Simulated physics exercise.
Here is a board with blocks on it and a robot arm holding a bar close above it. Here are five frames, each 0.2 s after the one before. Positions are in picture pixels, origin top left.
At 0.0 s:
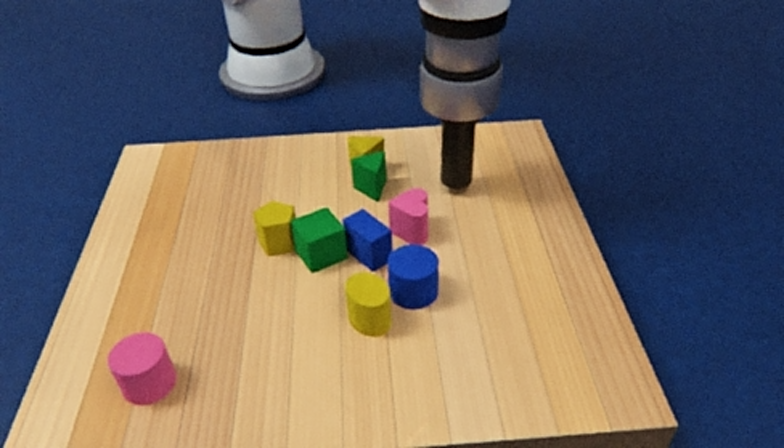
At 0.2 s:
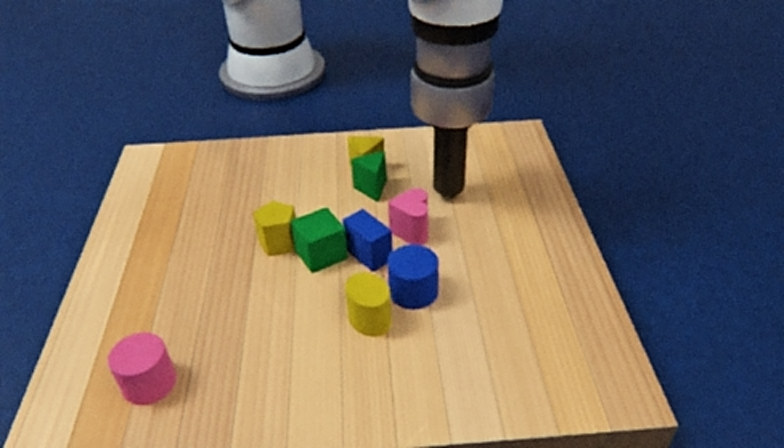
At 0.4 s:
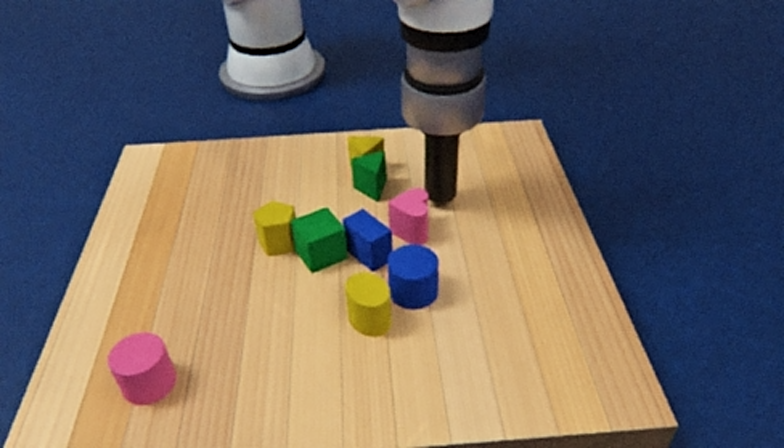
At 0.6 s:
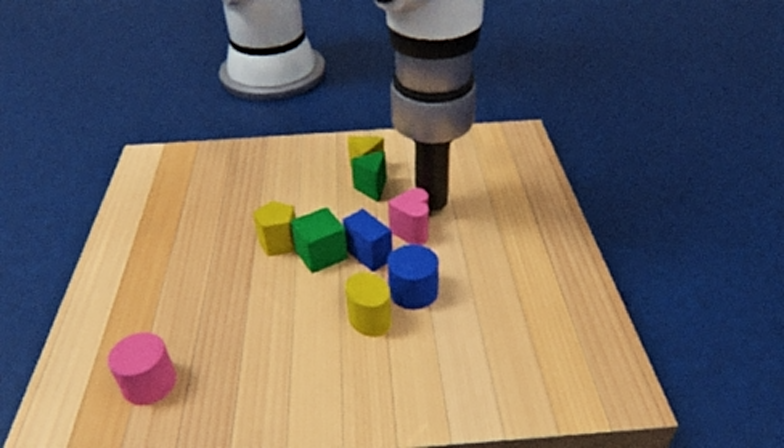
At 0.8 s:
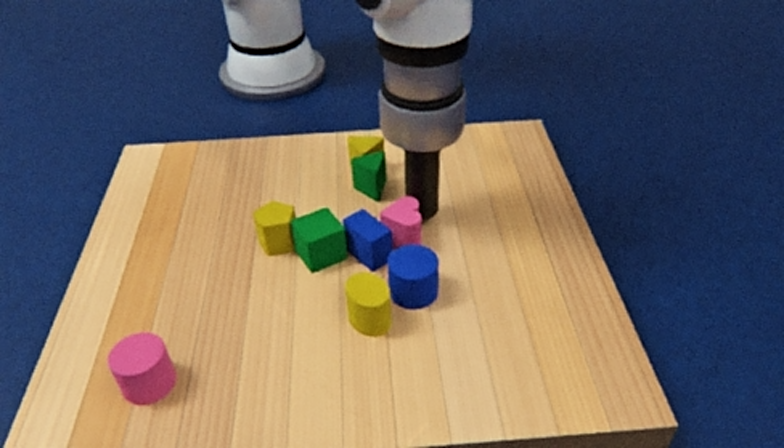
A robot arm with a dark bar moves down and left over a light wooden board on a blue surface, seen from above at an angle by a still camera. Green, yellow and blue blocks and a pink heart cluster around the middle, with a pink cylinder alone at lower left. The bar reaches the heart and nudges it slightly left, while the other blocks stay still.
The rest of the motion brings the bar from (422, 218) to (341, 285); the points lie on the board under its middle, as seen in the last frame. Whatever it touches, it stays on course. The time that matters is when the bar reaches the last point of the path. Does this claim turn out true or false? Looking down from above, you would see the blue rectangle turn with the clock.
True - the claim holds.
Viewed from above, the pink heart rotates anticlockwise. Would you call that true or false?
True
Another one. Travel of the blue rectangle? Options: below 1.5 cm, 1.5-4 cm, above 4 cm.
Verdict: More than 4 cm.
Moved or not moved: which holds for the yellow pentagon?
At the end, its place is the same.
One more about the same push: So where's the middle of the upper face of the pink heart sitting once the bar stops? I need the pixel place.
It should be at about (374, 262).
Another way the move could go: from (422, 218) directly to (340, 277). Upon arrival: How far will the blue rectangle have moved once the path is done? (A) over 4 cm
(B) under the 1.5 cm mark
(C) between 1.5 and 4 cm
The one that fits is A, over 4 cm.
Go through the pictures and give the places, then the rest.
In the first frame, tip of the bar at (456, 180), middles of tops, yellow pentagon at (274, 213), blue rectangle at (367, 224), yellow elliptical block at (367, 288), pink heart at (412, 201), blue circle at (413, 261).
In the second frame, bar at (449, 186), nothing pushed.
In the third frame, bar at (441, 193), nothing pushed.
In the fourth frame, bar at (432, 201), nothing pushed.
In the fifth frame, bar at (422, 209), yellow pentagon at (274, 213), blue rectangle at (367, 224), yellow elliptical block at (367, 288), pink heart at (404, 211), blue circle at (413, 261).
The first path, step by step. One third of the way, bar at (395, 230); blue rectangle at (358, 233), turned 35° clockwise; pink heart at (392, 234), turned 45° anticlockwise.
Two thirds of the way, bar at (368, 252); blue rectangle at (333, 251), turned 80° clockwise; pink heart at (383, 250), turned 115° anticlockwise; blue circle at (422, 268).
At the end, bar at (340, 276); yellow pentagon unmoved; blue rectangle at (299, 273), turned 95° clockwise; yellow elliptical block at (369, 294); pink heart at (374, 262), turned 145° anticlockwise; blue circle at (423, 268).
